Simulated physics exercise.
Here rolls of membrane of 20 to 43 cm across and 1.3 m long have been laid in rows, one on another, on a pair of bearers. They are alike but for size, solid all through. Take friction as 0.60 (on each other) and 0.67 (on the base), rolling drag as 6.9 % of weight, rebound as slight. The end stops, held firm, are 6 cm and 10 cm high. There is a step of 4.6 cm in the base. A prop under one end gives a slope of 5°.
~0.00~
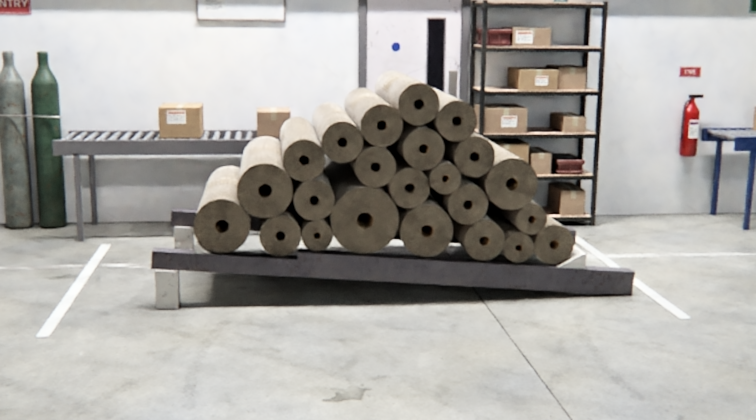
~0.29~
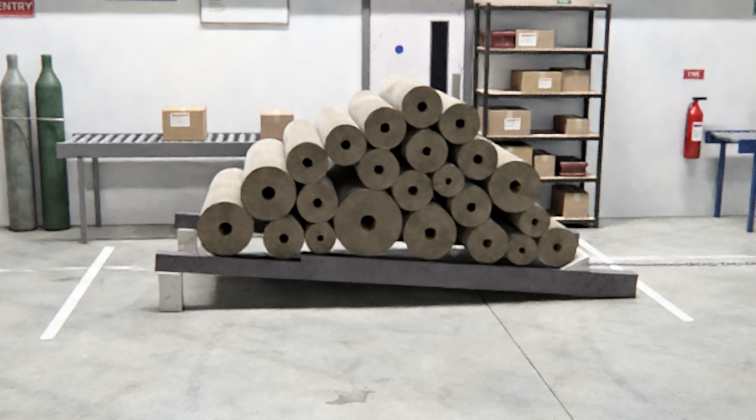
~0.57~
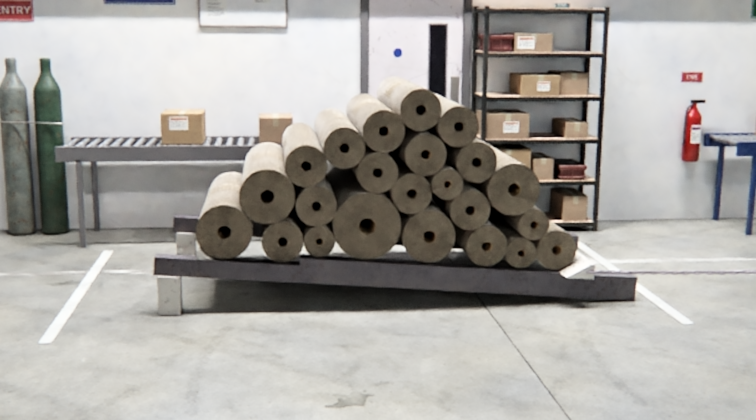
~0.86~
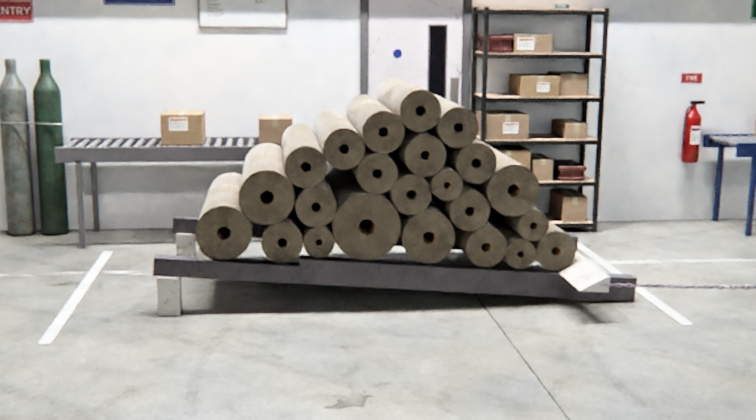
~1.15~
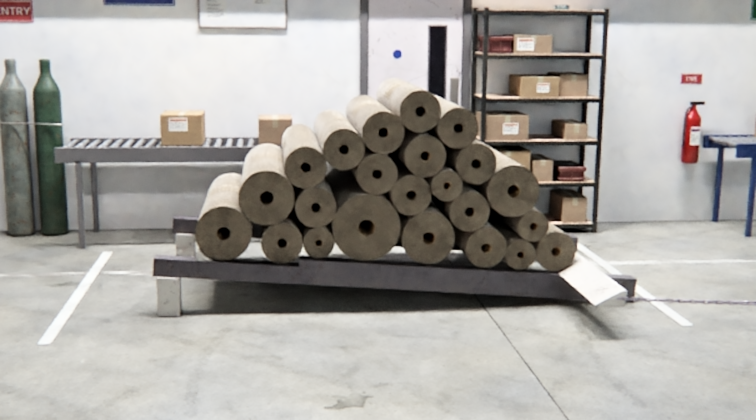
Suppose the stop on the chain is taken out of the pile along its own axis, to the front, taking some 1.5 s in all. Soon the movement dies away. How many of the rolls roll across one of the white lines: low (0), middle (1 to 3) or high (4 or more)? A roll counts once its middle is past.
High (6).
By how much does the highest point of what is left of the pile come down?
Some 35 cm lower.
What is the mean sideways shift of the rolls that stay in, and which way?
About 30 cm to the right.
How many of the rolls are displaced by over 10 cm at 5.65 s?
15 by then.
After 1.96 s, 0 now displaced over 10 cm; not one across the white lines; the one last seen at (556, 252) 4.1 cm right.
After 2.42 s, 6 now displaced over 10 cm; not one across the white lines; the one last seen at (556, 252) 42 cm right and 3.9 cm down.
After 3.34 s, 12 now displaced over 10 cm; 2 across the right white line; the one last seen at (556, 252) 1.1 m right and 20 cm down.
After 5.65 s, 15 now displaced over 10 cm; 6 across the right white line; the one last seen at (556, 252) rolled far off to the right.
All still by 6.4 s, 16 moved over 10 cm; 6 across the right white line; the one last seen at (556, 252) rolled far off to the right; top of the pile 1.0 m high, from 1.4 m.
